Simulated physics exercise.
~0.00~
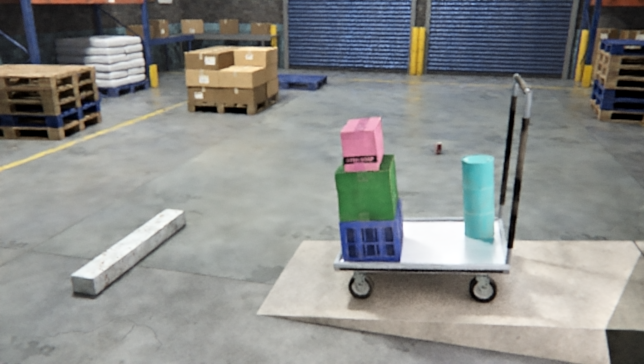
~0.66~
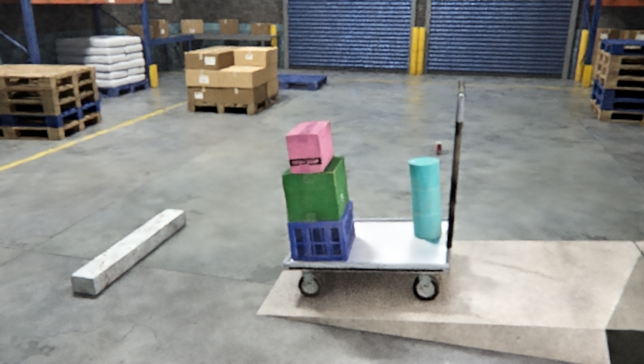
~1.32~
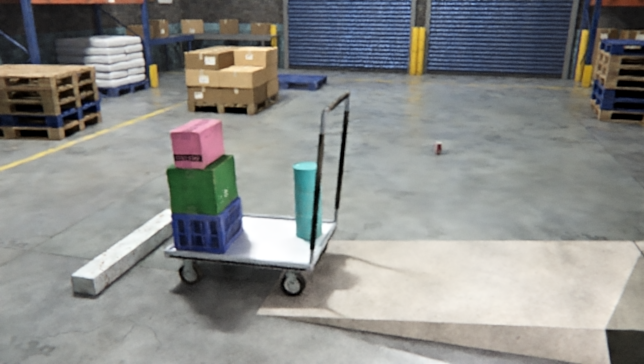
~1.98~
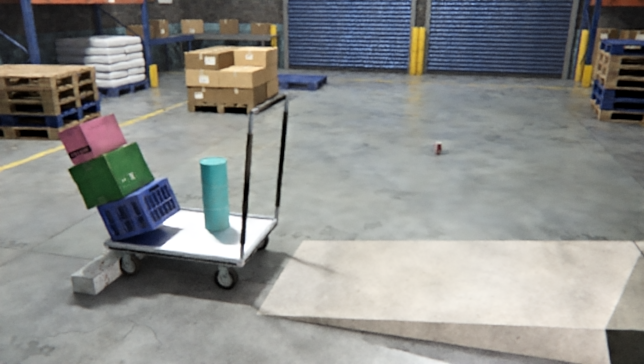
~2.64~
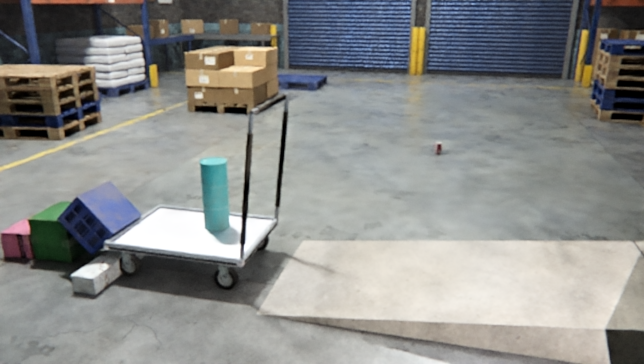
We see a trolley carrying a stacked blue crate, green box and pink parcel beside a turquoise canister roll left off a ramp to a kerb, where it stops; the stack topples over the left edge onto the floor while the canister stays upright on the deck.
